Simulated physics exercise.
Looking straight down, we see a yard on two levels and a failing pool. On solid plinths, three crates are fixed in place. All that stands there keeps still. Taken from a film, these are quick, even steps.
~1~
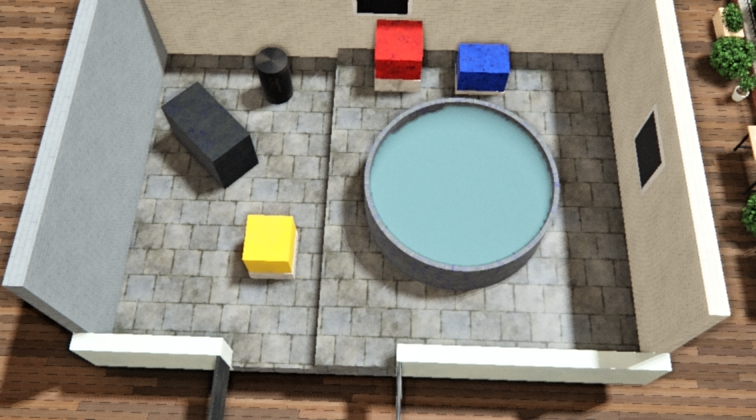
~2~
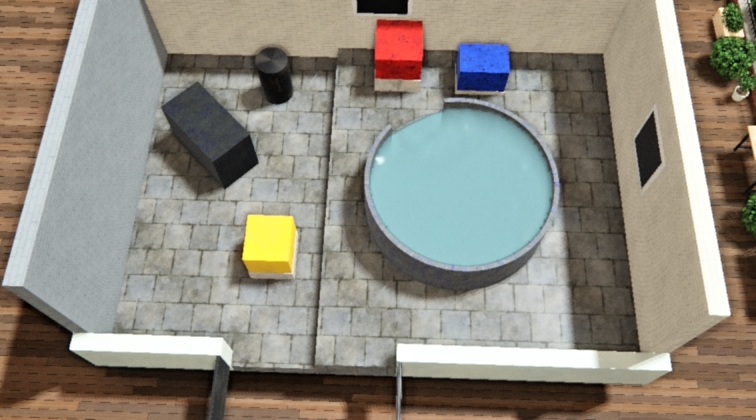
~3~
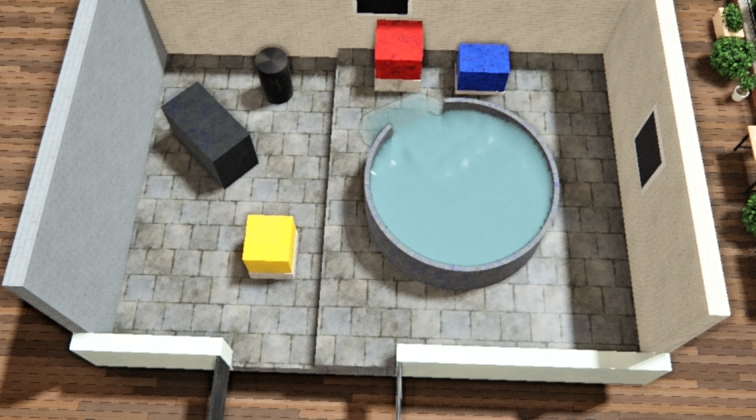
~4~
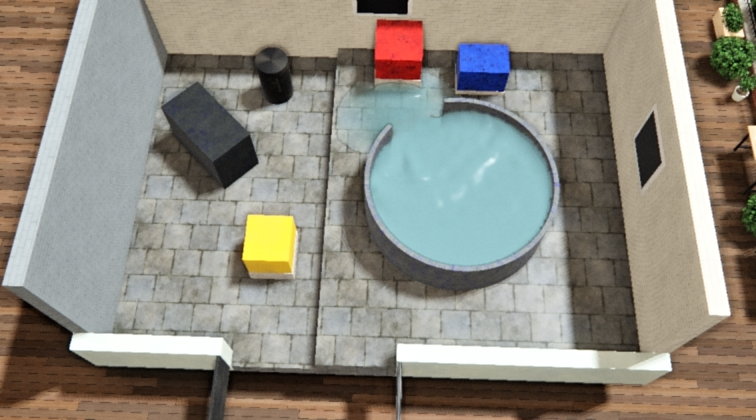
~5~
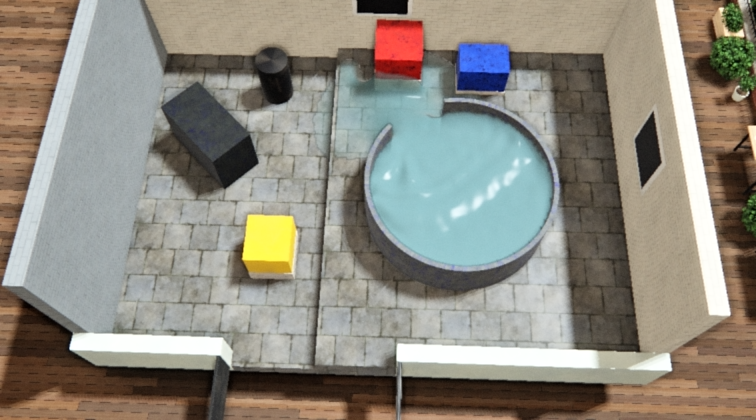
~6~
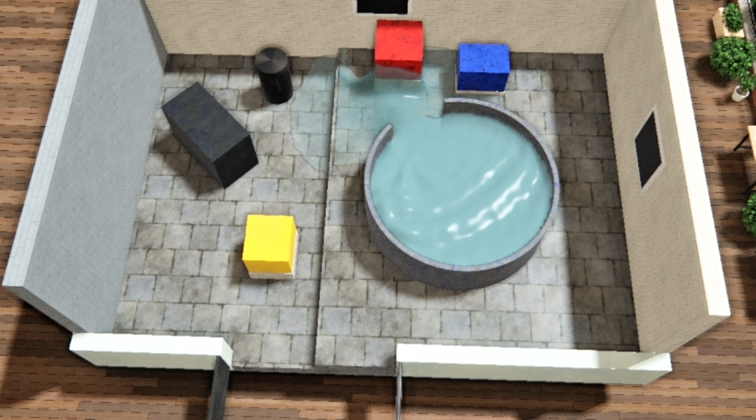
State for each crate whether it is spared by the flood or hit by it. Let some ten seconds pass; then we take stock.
In the end blue crate: Not safe, red crate: Not safe, yellow crate: Safe.
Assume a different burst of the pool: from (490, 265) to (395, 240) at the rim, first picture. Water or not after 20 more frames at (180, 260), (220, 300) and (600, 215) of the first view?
Place one: Reached by the flood. Place two: Reached by the flood. Place three: Reached by the flood.
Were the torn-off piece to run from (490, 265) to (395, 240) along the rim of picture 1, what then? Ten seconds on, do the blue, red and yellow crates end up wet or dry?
Result: Blue crate gets overtopped, red crate is left untouched, yellow crate is left untouched.
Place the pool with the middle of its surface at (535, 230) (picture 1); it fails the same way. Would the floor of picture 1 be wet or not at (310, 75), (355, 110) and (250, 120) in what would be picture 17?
As listed: Under water, flooded, under water.
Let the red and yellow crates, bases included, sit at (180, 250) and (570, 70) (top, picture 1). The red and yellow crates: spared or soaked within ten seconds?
Result: Red not wetted, yellow not wetted.
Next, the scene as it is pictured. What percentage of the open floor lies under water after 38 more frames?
By my count, 80 percent.
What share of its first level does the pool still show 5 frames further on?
About 78 per cent.
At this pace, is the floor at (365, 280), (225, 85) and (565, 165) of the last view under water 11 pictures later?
First spot clear, second spot swamped, third spot clear.
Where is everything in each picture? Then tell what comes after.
In the first picture, still water in the round tank at (461, 182).
In the second picture, the front is at a hidden place, out from the gap on the round tank's far side.
In the third picture, water pours out on the round tank's far side and has run to (367, 119).
In the fourth picture, water pours out on the round tank's far side and has run to (355, 90).
In the fifth picture, the front is at (343, 65), out from the gap on the round tank's far side.
In the sixth picture, water pours out on the round tank's far side and has run to (319, 57).
A moment on, water covers 20 % of the floor; the blue crate water round its plinth, the red crate water round its plinth, the yellow crate not reached.
Next, water covers 35 % of the floor; the blue crate water round its plinth, the red crate water round its plinth, the yellow crate not reached.
Then, water covers 55 % of the floor; the blue crate water round its plinth, the red crate water round its plinth, the yellow crate water round its plinth.
Later, water covers 80 % of the floor; the blue crate water round its plinth, the red crate water round its plinth, the yellow crate water round its plinth.
In the end, water covers 95 % of the floor; the blue crate was topped, the red crate was topped, the yellow crate stayed above the water.
